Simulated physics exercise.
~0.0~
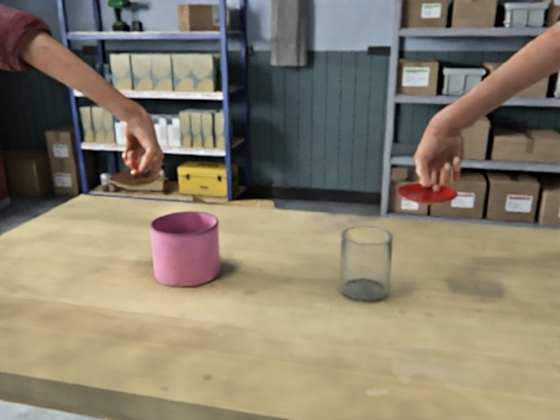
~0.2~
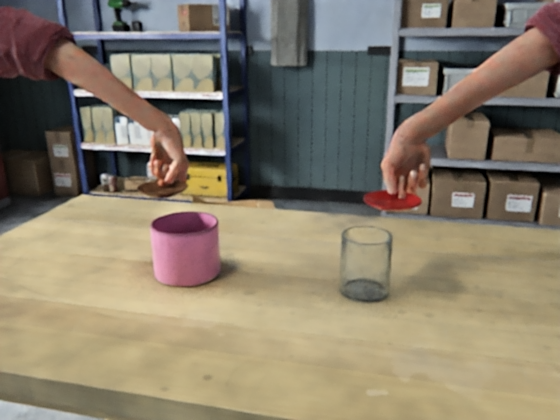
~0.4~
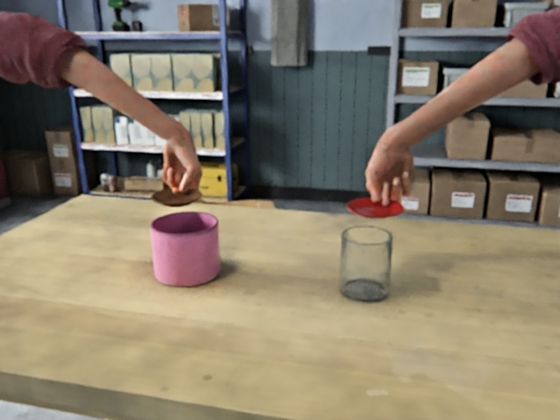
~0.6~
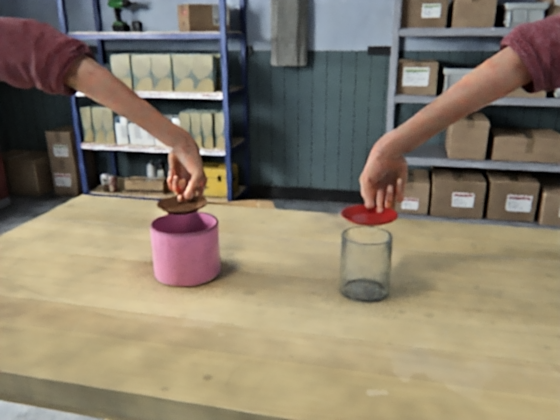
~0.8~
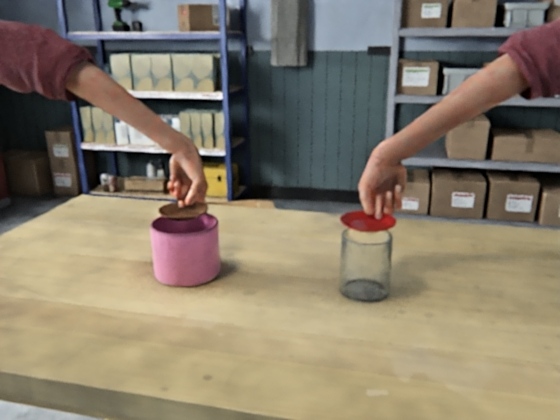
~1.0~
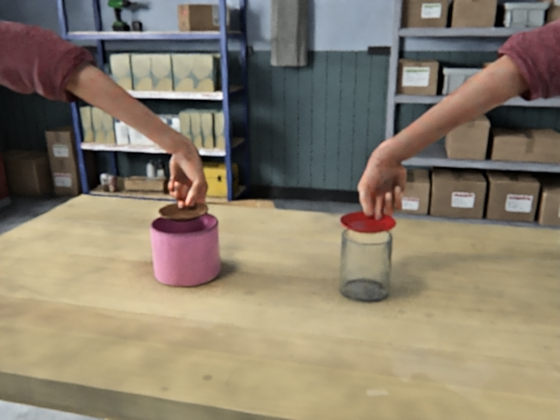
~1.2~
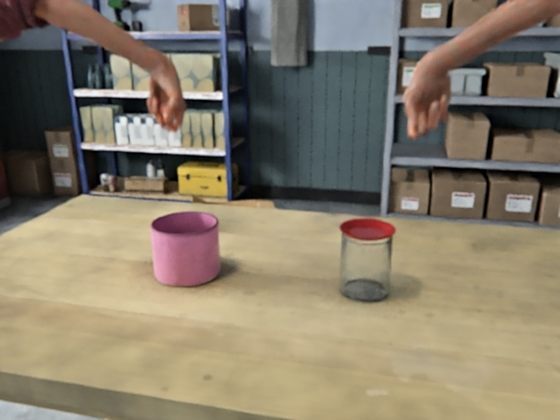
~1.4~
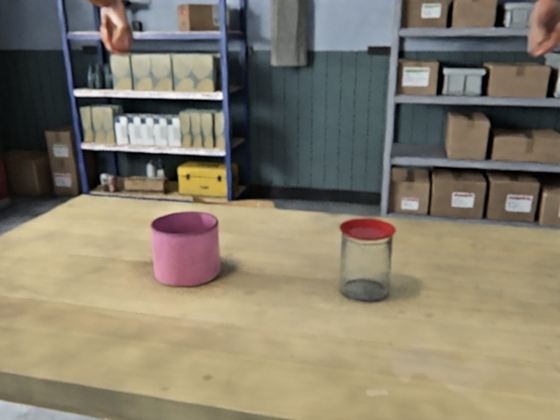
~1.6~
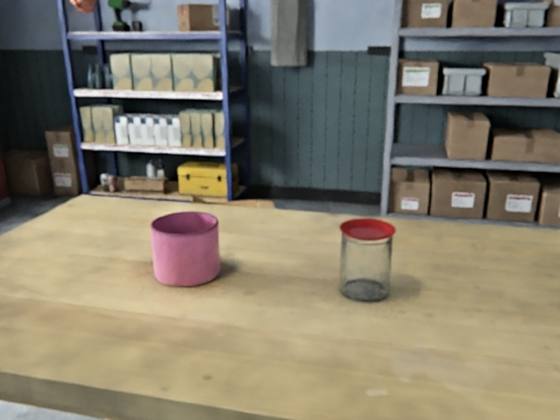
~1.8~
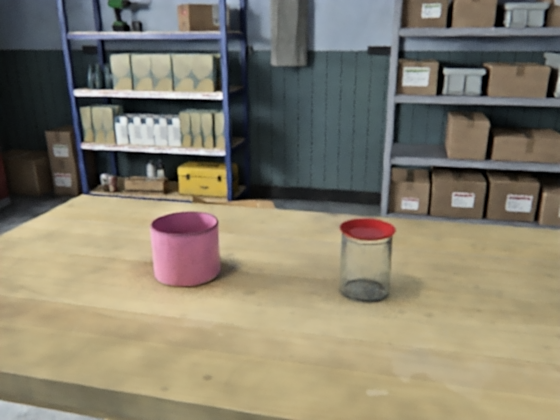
A pink mug-like container stands left of centre and a clear glass stands to its right on a pale wooden table, seen from slightly above by a still camera. Behind them are shelves of cardboard boxes, bottles and a yellow case. Two hands reach in from opposite sides, the left holding a brown disc and the right a red one. They move inward and lower the discs to the rims, then let go and withdraw upward out of view. The brown disc drops out of sight inside the pink container, while the red one stays resting on the glass like a lid.
